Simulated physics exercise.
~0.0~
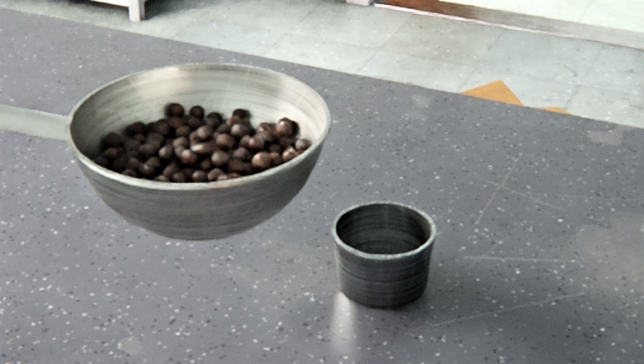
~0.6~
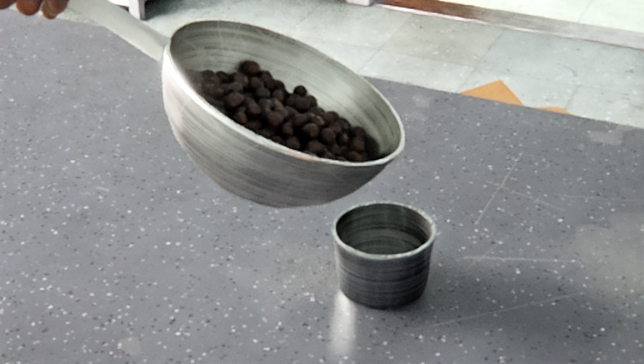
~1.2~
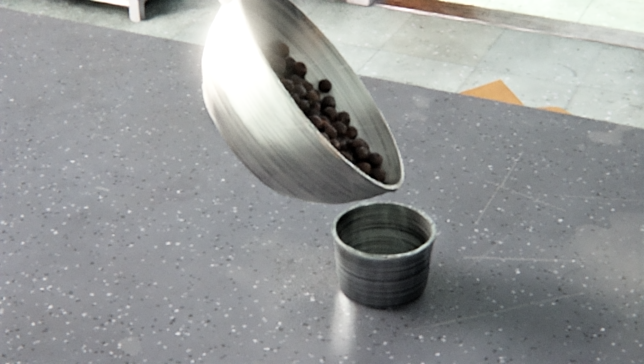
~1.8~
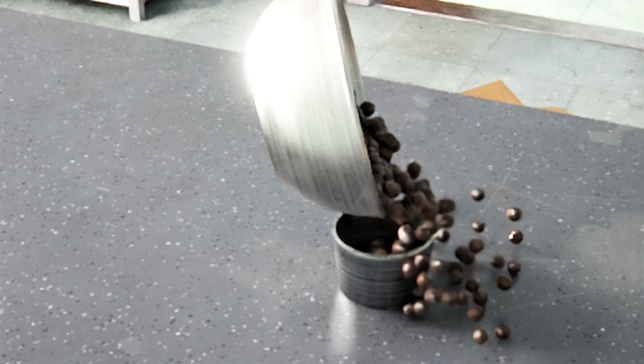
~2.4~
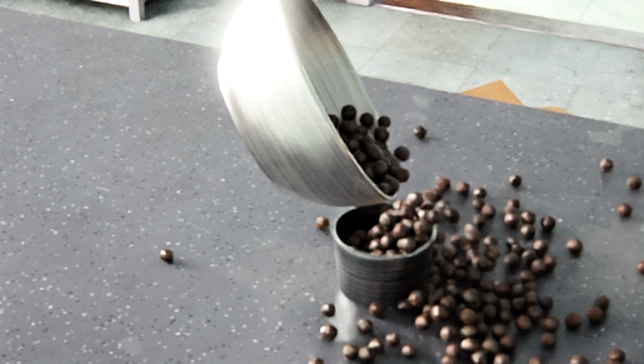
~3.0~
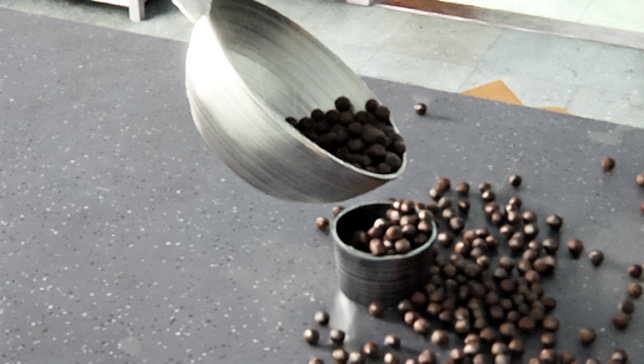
A speckled dark grey tabletop is seen from above at an angle, with pale floor tiles behind it. On the left, a hand holds a brushed metal bowl by its handle, filled with dark brown chocolate balls, while a small dark grey dish stands near the centre. The bowl moves right and tips steeply over the dish. Balls pour over the rim, filling the dish and spilling across the table, mostly to the right. The bowl then tilts partway back, still holding some balls, with the dish heaped and many others scattered around it.
